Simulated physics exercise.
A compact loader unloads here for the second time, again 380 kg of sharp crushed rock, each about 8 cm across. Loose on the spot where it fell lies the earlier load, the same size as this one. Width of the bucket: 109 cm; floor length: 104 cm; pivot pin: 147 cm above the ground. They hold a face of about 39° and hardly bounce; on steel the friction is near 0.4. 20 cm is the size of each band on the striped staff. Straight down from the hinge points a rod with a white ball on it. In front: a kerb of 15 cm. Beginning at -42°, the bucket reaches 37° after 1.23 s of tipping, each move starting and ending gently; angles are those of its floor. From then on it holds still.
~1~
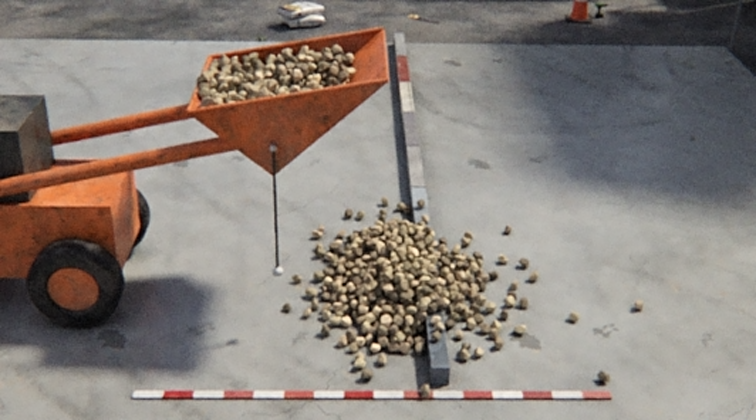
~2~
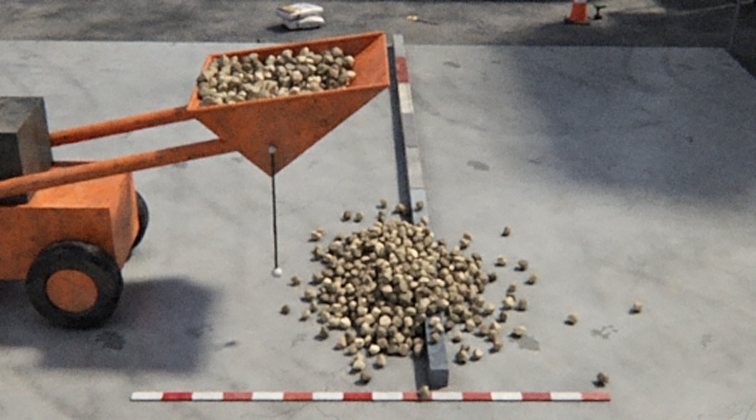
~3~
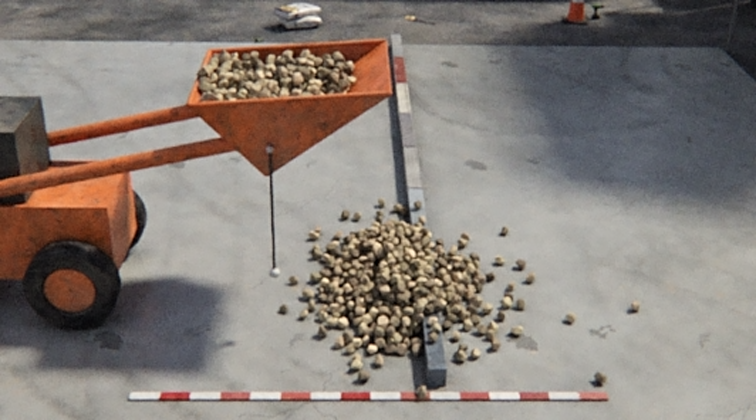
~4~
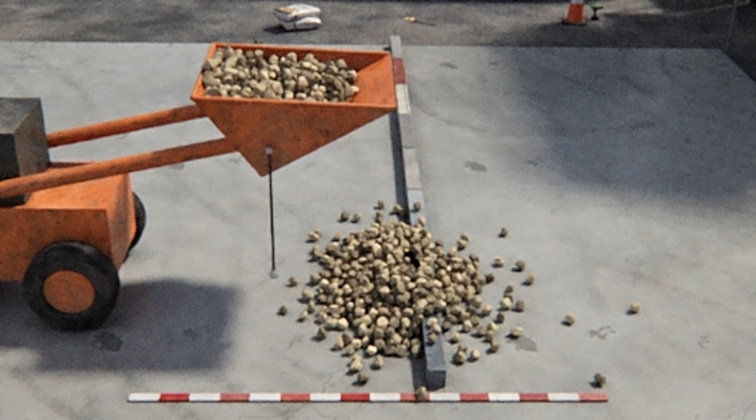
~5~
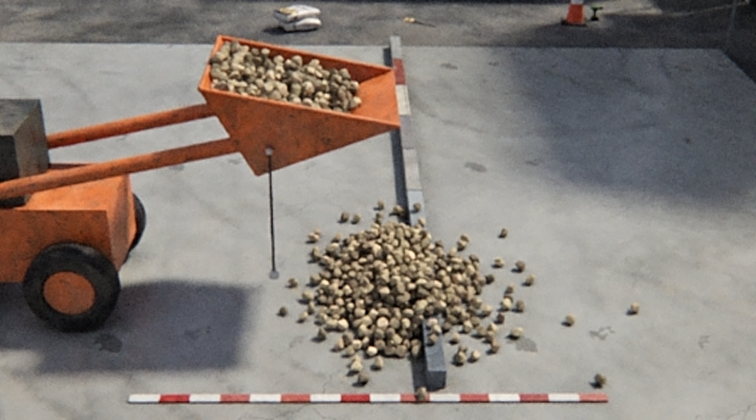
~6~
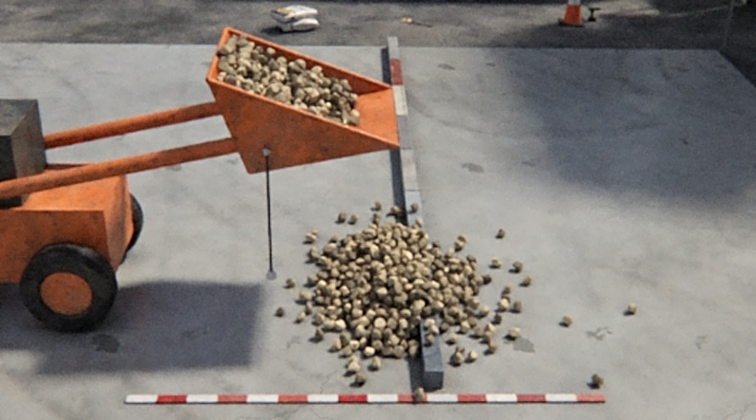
An orange loader slowly tilted its raised bucket of rough brown stones, the right edge dipping and the left side rising, while the loose pile on the concrete below lay still across a low kerb.
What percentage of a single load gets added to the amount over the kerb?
59 %.
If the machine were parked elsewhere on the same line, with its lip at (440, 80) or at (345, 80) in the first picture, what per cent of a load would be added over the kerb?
About 100 per cent for the first, 15 per cent for the second.
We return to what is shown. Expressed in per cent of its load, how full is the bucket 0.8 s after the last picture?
Estimate: 85 % remaining inside, roughly.
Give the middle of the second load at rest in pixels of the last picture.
Their centre rests close to (437, 272).
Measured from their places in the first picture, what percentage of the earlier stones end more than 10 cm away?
I'd say roughly 10 per cent of them.
Then, 0.4 s after the last picture the floor is at 25°; in per cent of one load, 100 in the bucket, 86 on this side of the kerb, 14 over the kerb; the foremost stones are at (545, 295).
Then, 0.8 s after the last picture the floor is at 37°; in per cent of one load, 84 in the bucket, 102 on this side of the kerb, 14 over the kerb; the foremost stones are at (545, 295).
Then, 1.2 s after the last picture the floor is at 37°; in per cent of one load, 34 in the bucket, 141 on this side of the kerb, 26 over the kerb; the foremost stones are at (545, 295).
Then, 3.8 s after the last picture the floor is at 37°; in per cent of one load, 0 in the bucket, 127 on this side of the kerb, 73 over the kerb; the foremost stones are at (604, 295). Net gain over the kerb, 59.
